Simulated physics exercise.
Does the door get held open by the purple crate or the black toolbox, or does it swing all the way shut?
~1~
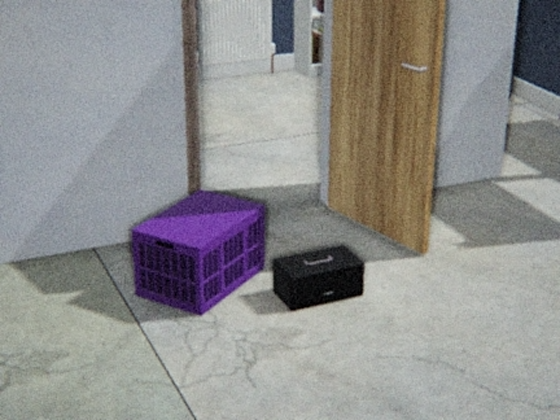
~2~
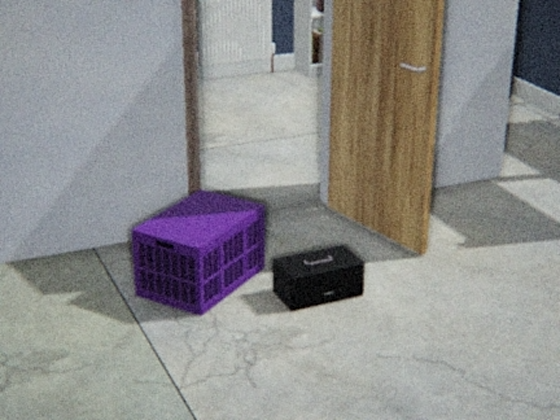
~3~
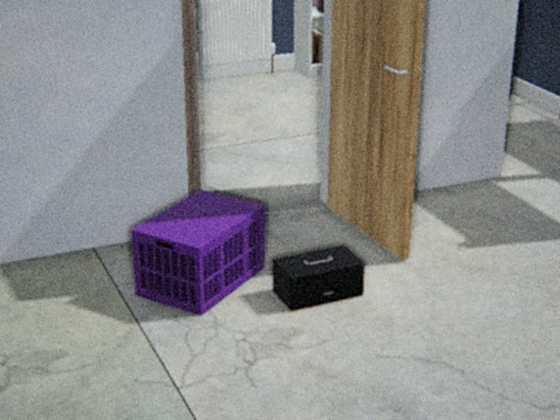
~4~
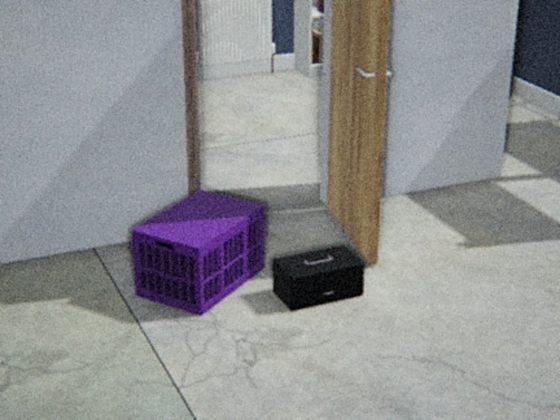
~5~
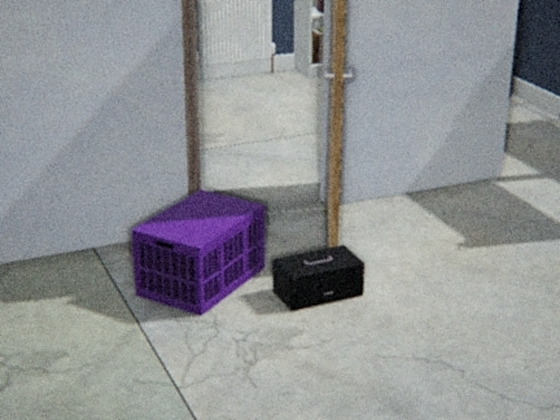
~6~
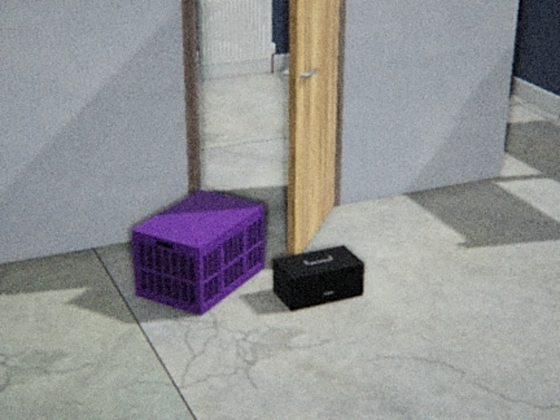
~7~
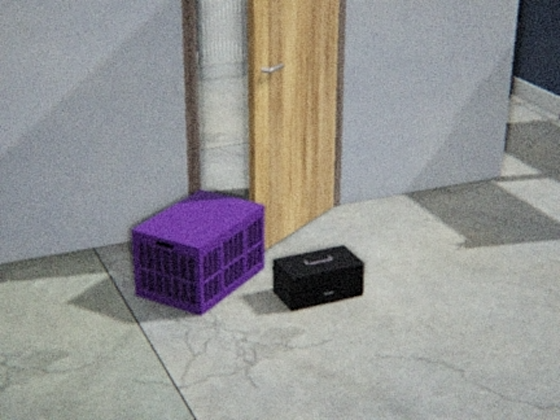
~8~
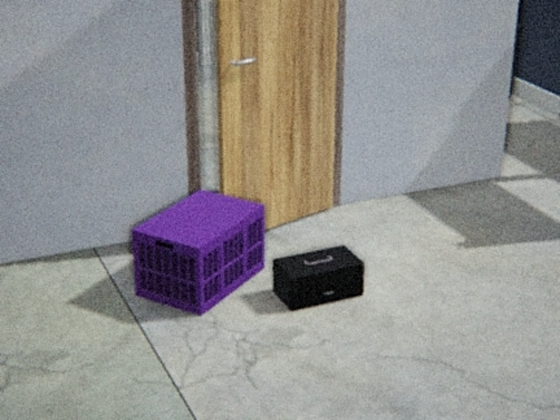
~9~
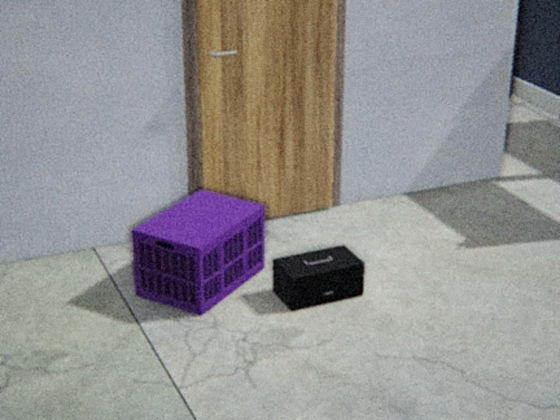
It swings all the way shut, passing behind the toolbox and the crate to fill the doorway. Neither of them moves.
